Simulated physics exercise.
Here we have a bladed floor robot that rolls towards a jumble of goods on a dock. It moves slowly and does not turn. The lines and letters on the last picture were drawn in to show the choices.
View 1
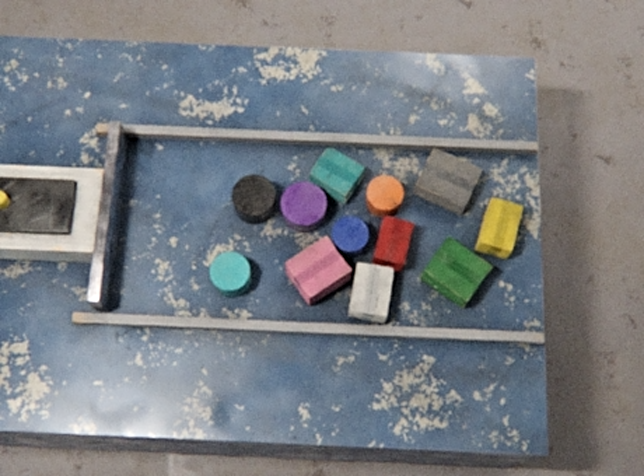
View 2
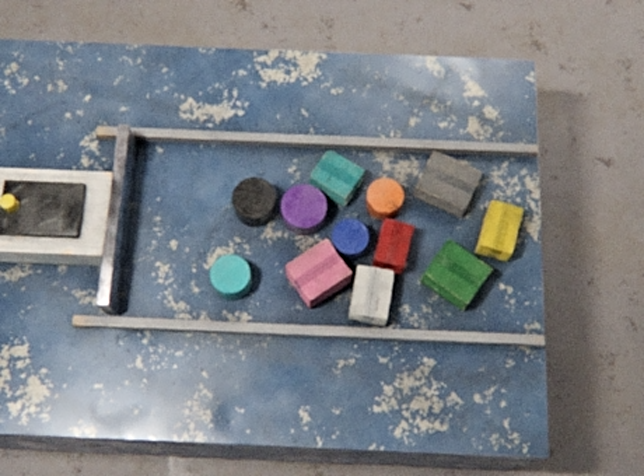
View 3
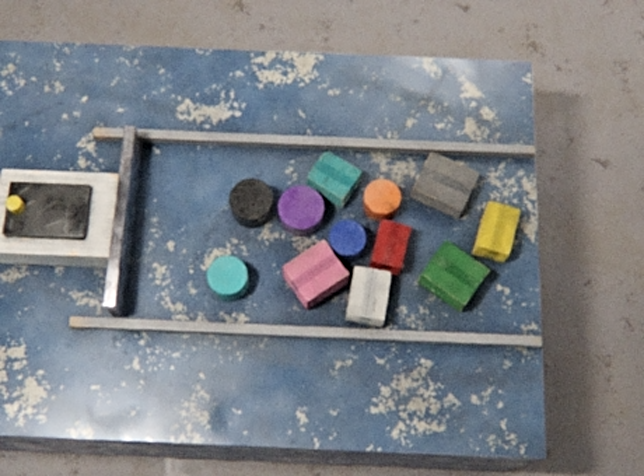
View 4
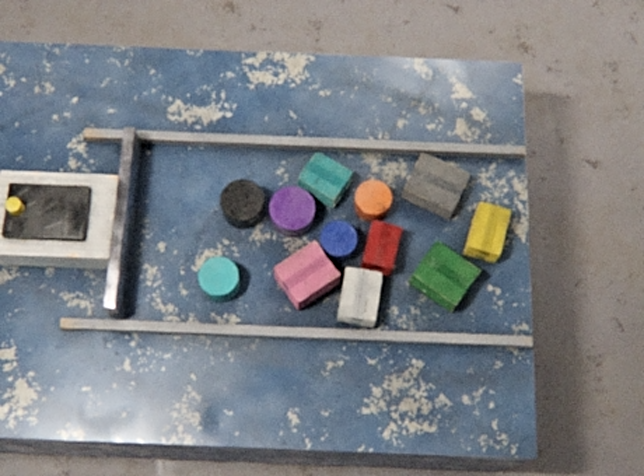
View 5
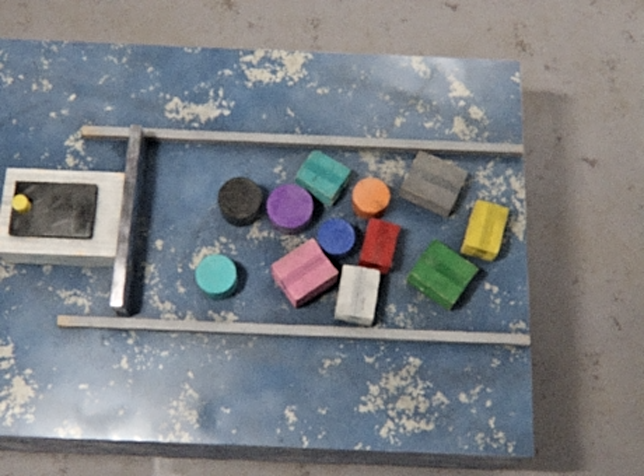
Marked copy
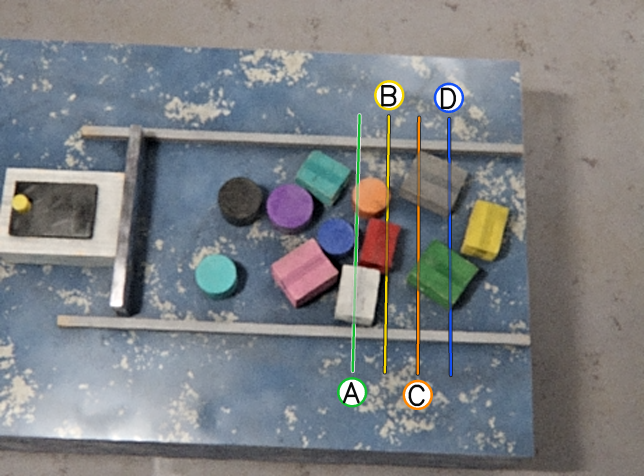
On a speckled blue surface, a flat silver blade with a pale block behind it crept slowly to the right between two rails, while the colorful blocks and round pieces ahead of it stayed clustered together.
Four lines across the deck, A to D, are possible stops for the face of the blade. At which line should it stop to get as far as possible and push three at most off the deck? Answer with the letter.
The farthest such stop is C.
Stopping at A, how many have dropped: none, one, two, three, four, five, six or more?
By then, none.
On the marked copy, A at (356, 237); B at (387, 239); C at (418, 240); D at (450, 241).
Taking C. A third of the way, robot (166, 214); turquoise pail (257, 279); black pail (264, 203).
Two thirds of the way, robot (271, 218); green parcel (492, 300); red parcel (457, 274).
When it is over, robot (353, 222); yellow parcel over the edge; green parcel over the edge; two fallen.
As for the rest, A is within the limit but short; B is within the limit but short; D drops four.
